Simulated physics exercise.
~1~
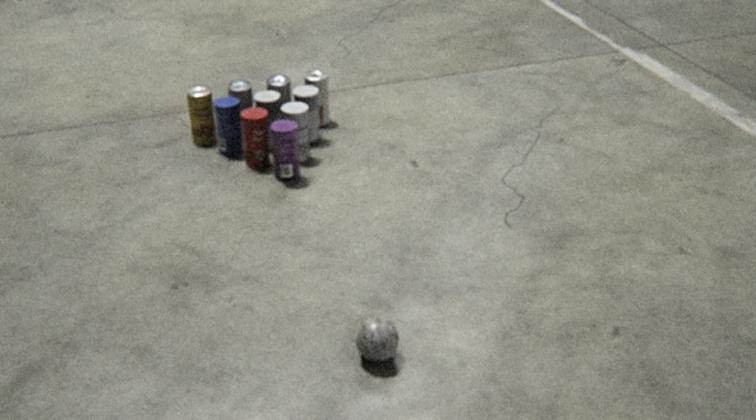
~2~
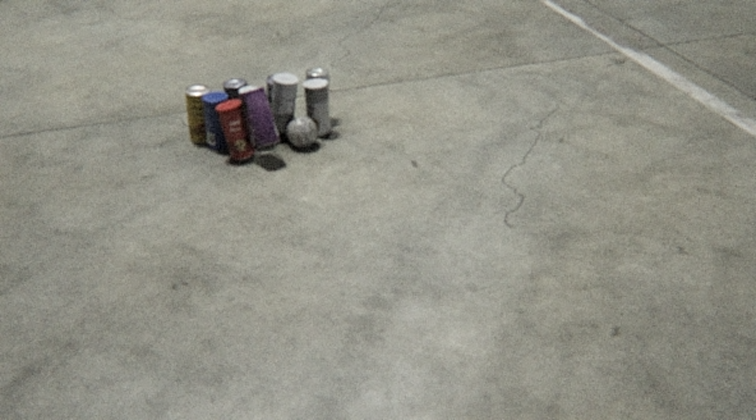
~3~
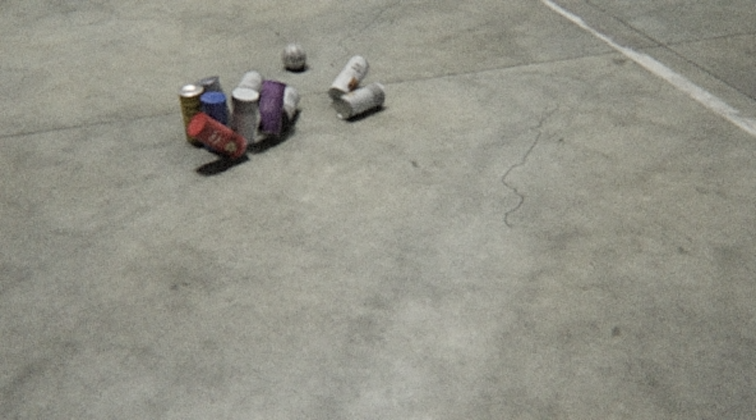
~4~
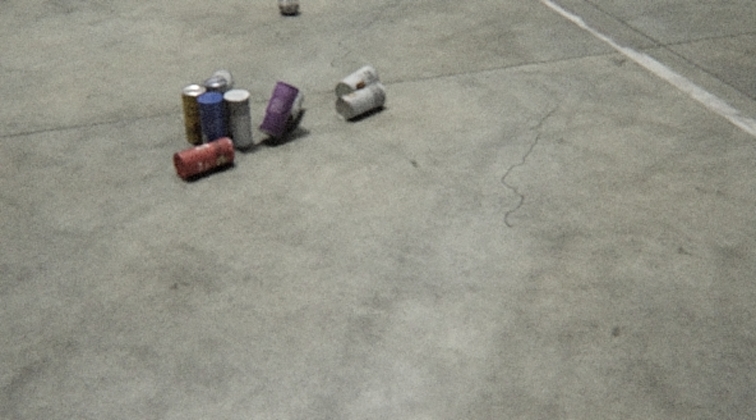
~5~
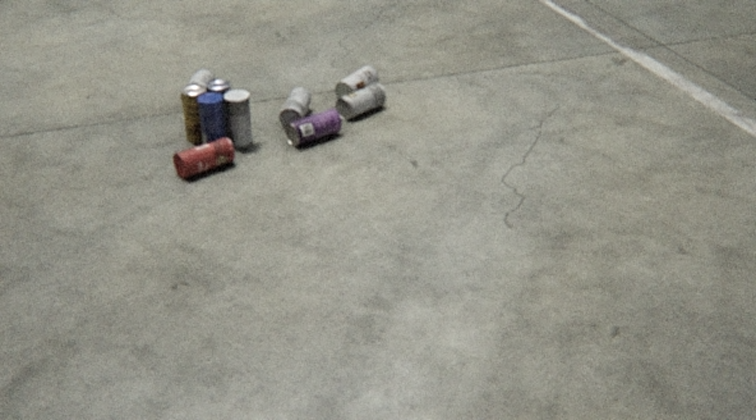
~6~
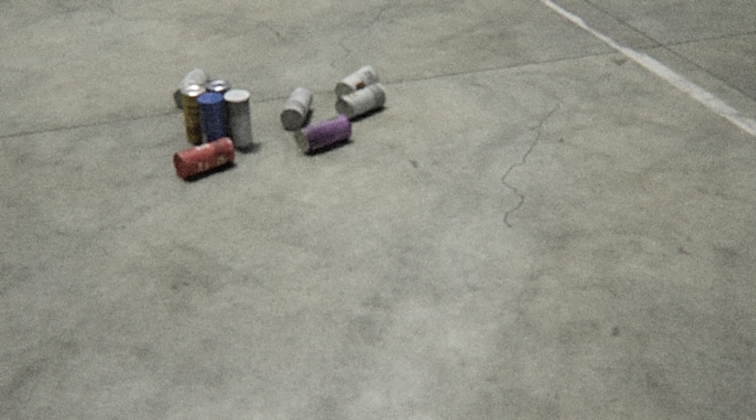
At first, a group of upright canisters stands in a wedge on a grey concrete floor, with a speckled grey ball in the foreground. The ball travels up and slightly left into the right side of the group, jostling the purple, red and pale canisters. It passes through and rolls away toward the top, while two pale canisters fall to the right and the red one tips over in front. The purple canister leans, then drops onto its side and rolls slightly right. At the end, the ball is gone, and the blue canister still stands in a small cluster at left.
